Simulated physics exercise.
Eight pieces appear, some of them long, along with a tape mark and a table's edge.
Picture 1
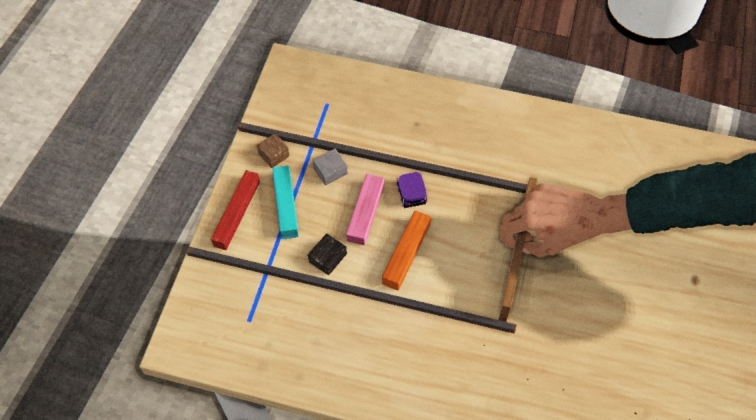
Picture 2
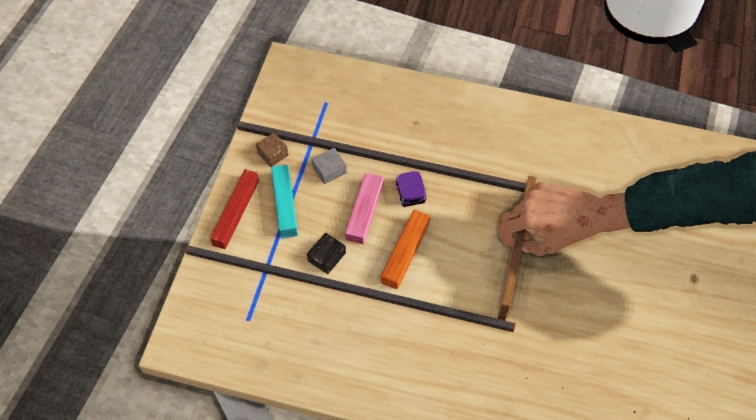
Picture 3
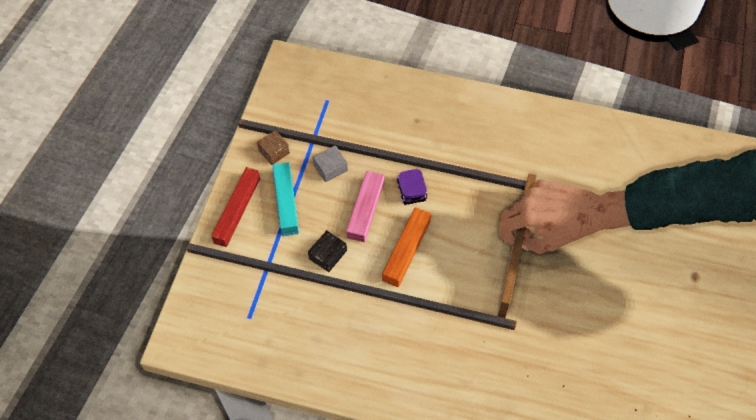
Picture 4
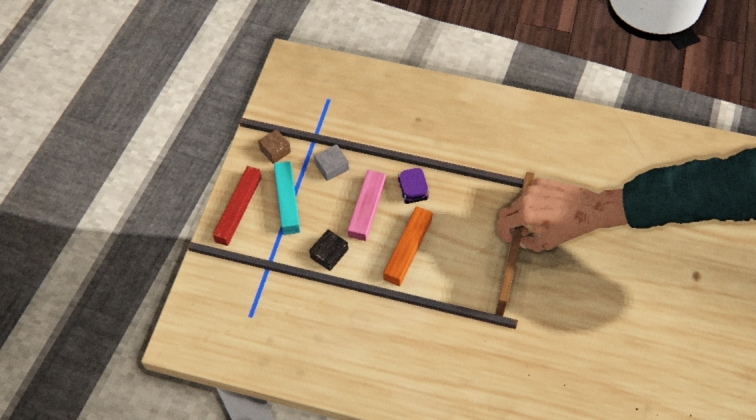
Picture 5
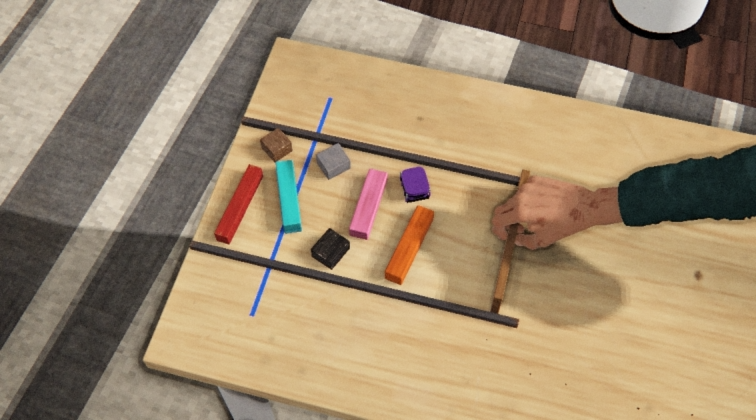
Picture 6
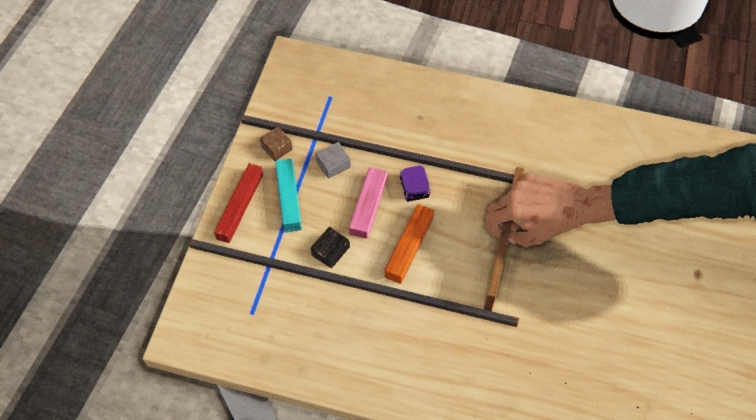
A hand slides a wooden bar slightly left between two rails toward the colored blocks.
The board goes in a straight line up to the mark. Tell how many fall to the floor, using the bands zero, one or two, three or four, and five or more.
Zero fall to the floor.
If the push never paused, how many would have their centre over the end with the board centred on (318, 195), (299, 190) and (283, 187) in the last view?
Past the end: 0, 0 and 0.
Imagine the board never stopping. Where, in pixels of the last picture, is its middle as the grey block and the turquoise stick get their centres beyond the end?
Around (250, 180) first and around (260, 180) second.
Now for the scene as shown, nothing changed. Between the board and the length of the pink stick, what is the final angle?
Angle: Close to 5 degrees.
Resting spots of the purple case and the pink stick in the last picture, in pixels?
About (297, 154), and about (267, 182).
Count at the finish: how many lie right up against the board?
2 of them.
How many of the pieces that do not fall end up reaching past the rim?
Count of overhanging things: 0.
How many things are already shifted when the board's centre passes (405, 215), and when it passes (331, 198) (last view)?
The number moved is 2 and then 6.
Soon after, none off yet; red bar at rest near (239, 203); brown block at rest near (276, 144); turquoise stick at rest near (288, 195).
In the end, the number that fall off is zero.
